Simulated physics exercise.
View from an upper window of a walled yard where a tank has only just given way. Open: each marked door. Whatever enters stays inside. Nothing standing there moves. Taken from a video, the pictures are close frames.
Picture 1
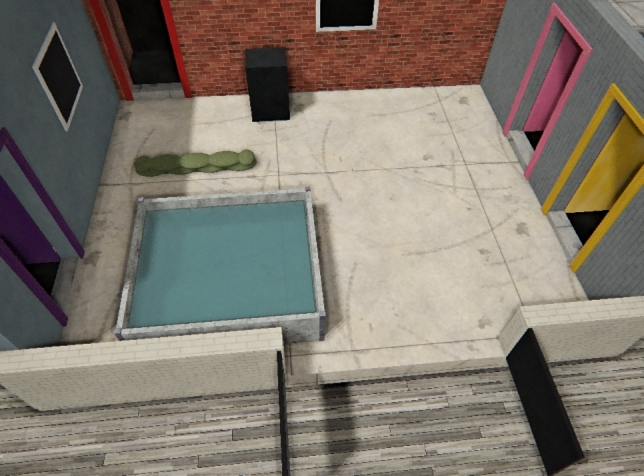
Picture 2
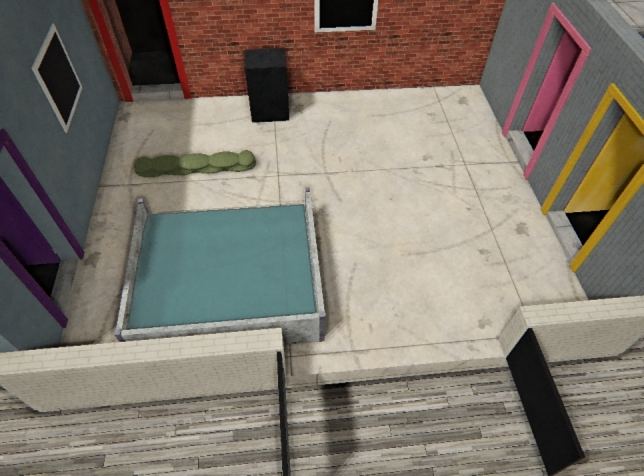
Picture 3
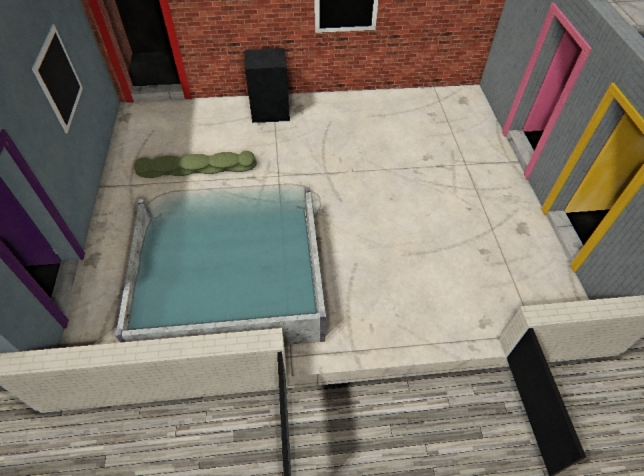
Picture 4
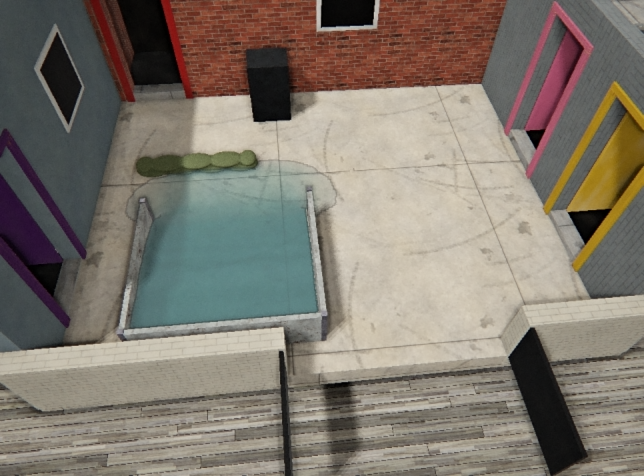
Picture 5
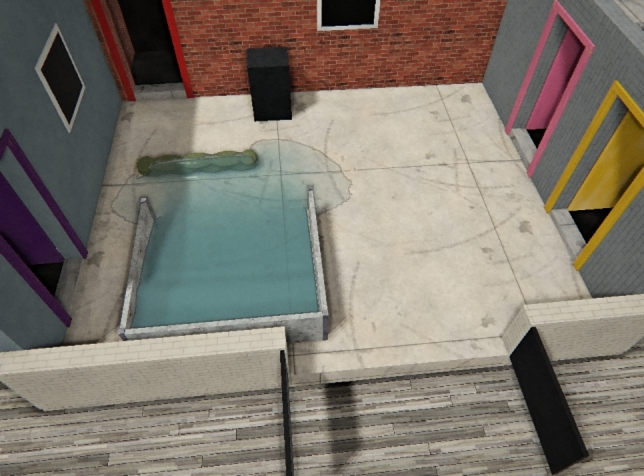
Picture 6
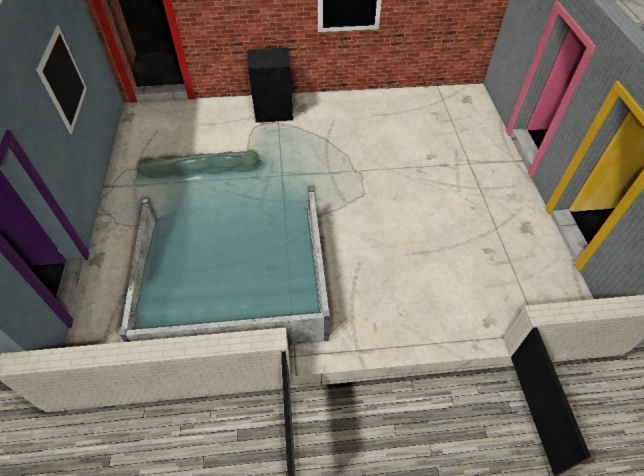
Water pours from the tank's open far side and spreads across the pale yard floor.
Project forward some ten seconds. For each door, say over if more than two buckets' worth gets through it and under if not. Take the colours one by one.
At the end, pink door: At most two buckets; red door: At most two buckets; yellow door: At most two buckets; purple door: Over two buckets.
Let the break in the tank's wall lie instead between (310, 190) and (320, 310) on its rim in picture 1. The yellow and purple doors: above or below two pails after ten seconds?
As for the doors, yellow gets past it and purple doesn't reach it.
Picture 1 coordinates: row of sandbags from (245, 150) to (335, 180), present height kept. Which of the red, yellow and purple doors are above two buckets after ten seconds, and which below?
Result - red door exceeds the threshold, yellow door remains within bounds, purple door exceeds the threshold.
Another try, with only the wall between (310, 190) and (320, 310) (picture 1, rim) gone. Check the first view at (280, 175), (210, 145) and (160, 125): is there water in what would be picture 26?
Going in your order, I'd say still bare, then still bare, then still bare.
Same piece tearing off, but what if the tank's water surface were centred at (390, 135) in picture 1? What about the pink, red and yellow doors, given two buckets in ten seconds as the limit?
Pink door falls short; red door falls short; yellow door falls short.
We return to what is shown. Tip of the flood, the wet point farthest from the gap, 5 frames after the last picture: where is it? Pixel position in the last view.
The front's farthest point is close to (335, 93).
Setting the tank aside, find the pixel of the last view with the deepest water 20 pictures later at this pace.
I'd put it around (484, 97).
A moment on, water covers 30 % of the floor; the pink door not reached, the red door not reached, the yellow door not reached, the purple door not reached.
Next, water covers 50 % of the floor; the pink door not reached, the red door wet at the sill, nothing in, the yellow door not reached, the purple door wet at the sill, nothing in.
Then, water covers 65 % of the floor; the pink door wet at the sill, nothing in, the red door under two buckets in, the yellow door not reached, the purple door wet at the sill, nothing in.
Later, water covers 80 % of the floor; the pink door wet at the sill, nothing in, the red door under two buckets in, the yellow door wet at the sill, nothing in, the purple door under two buckets in.
In the end, water covers 95 % of the floor; the pink door wet at the sill, nothing in, the red door under two buckets in, the yellow door wet at the sill, nothing in, the purple door over two buckets in.
